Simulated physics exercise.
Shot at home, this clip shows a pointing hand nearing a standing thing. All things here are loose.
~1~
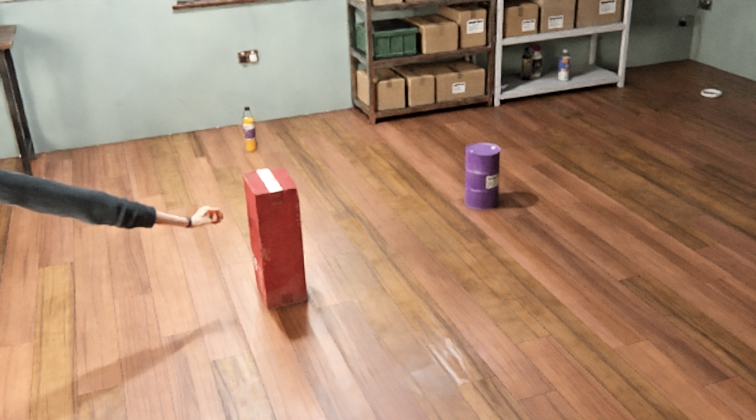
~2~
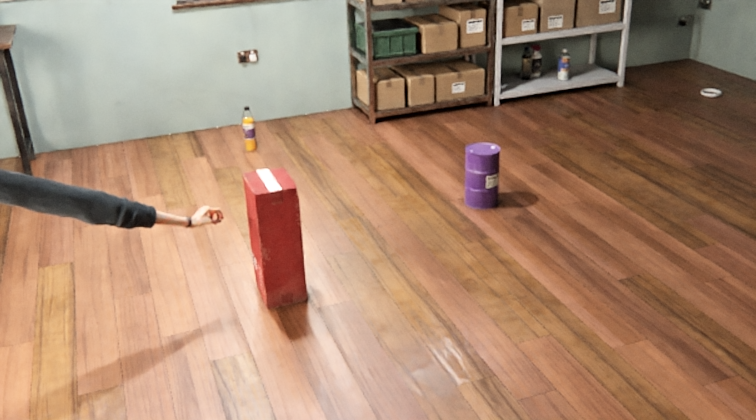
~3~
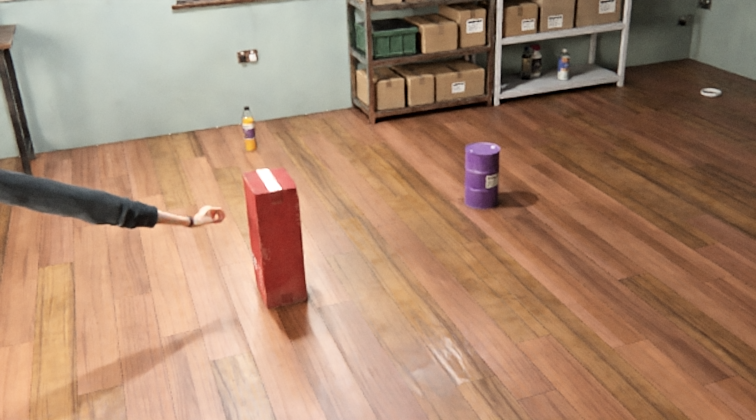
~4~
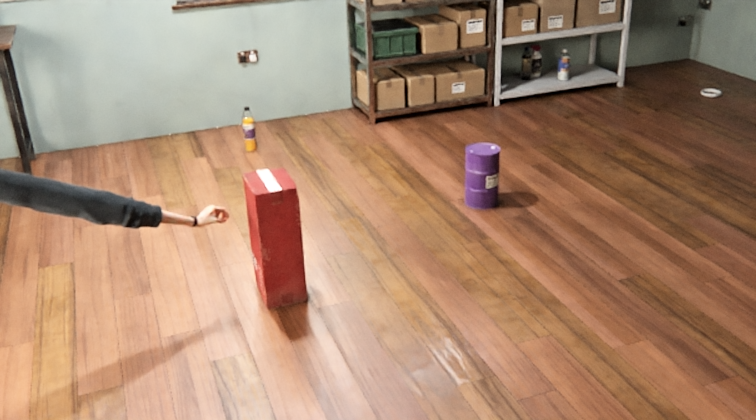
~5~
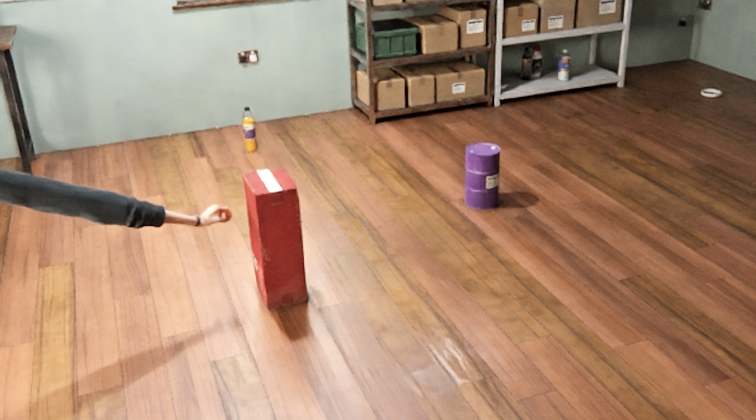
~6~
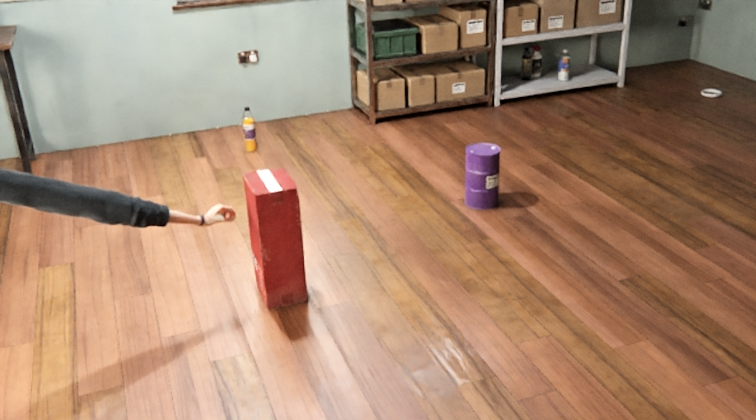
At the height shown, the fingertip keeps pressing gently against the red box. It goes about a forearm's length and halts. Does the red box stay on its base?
Overturns.
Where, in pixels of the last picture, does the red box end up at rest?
Pretty much around (362, 257), I'd say.
Then, 1.10 s later than the last frame, red box tilted by 23° near (301, 230).
Then, 1.50 s later than the last frame, red box tilted by 62° near (341, 238).
When it is over, lying over on the floor, red box. End places, in pixels of the last picture, red box near (361, 257).
